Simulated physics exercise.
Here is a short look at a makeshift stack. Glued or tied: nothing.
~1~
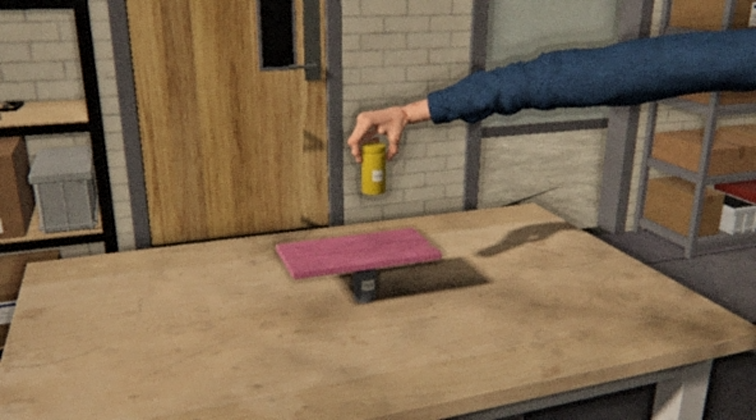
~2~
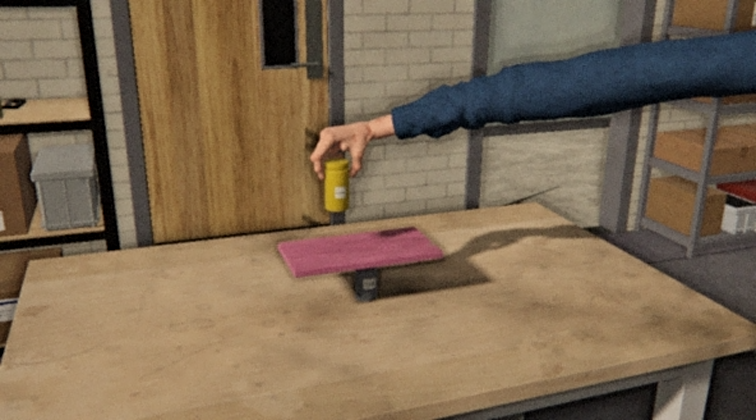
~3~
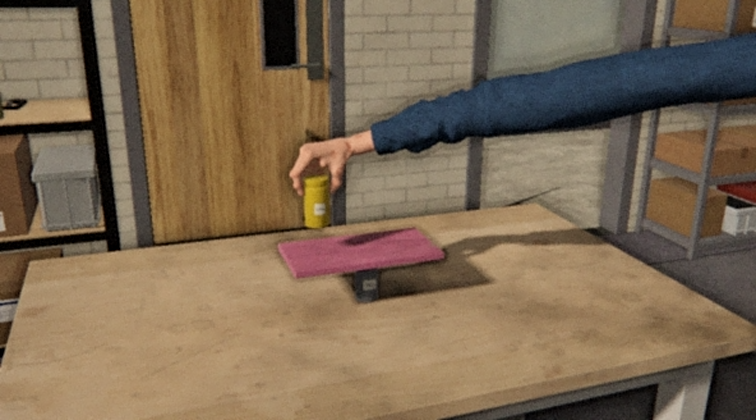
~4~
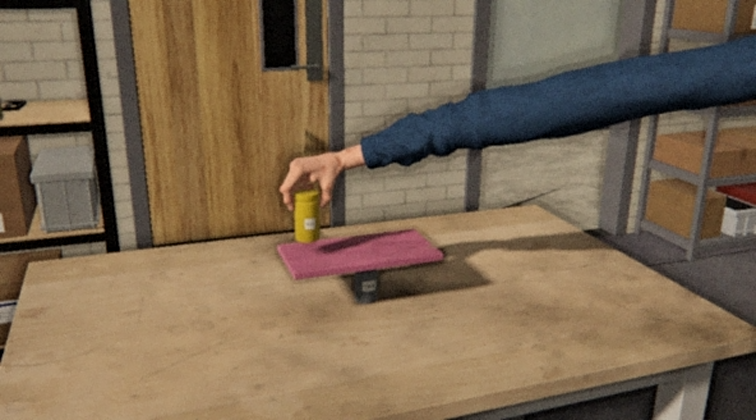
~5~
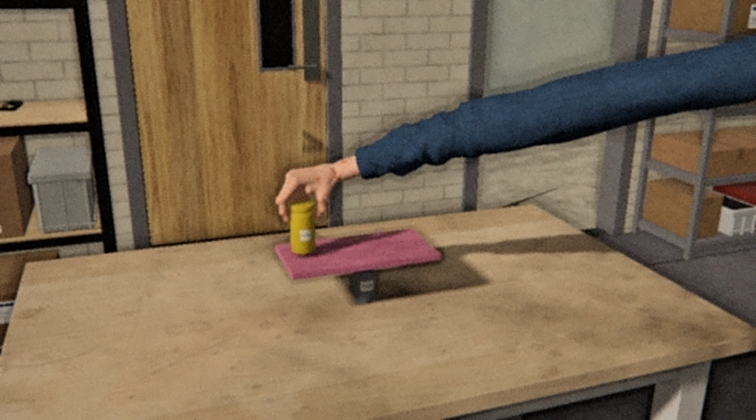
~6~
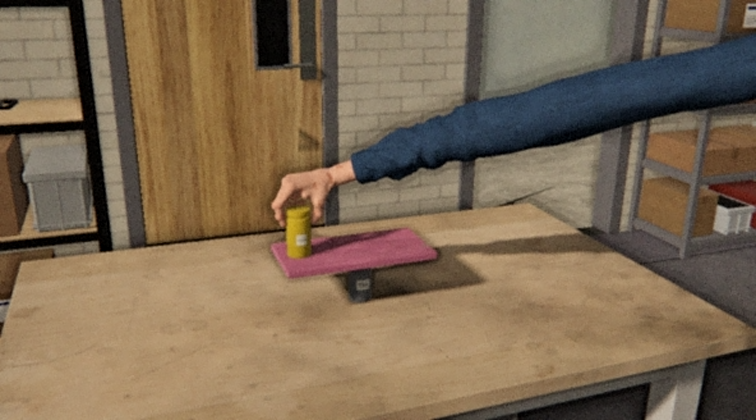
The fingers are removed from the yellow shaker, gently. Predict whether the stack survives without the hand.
It falls down.
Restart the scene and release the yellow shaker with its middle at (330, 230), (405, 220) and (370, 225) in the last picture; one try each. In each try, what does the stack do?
So, first it tips over, next it stays steady, and last it stays steady.
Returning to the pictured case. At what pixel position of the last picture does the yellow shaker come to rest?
The object finishes somewhere near (267, 304).
Then, 0.30 s past the last view, yellow shaker now fallen; pink board rocked 21° from its first pose.
Then, 0.40 s past the last view, pink board rocked 46° from its first pose.
Then, 0.50 s past the last view, pink board rocked 43° from its first pose.
Then, 0.70 s past the last view, pink board rocked 38° from its first pose.
Finally, fallen, yellow shaker; down or leaning hard in the stack, pink board; grey shaker still in place. Final places as the last picture's camera would see them, yellow shaker near (267, 304). The stack gives way.
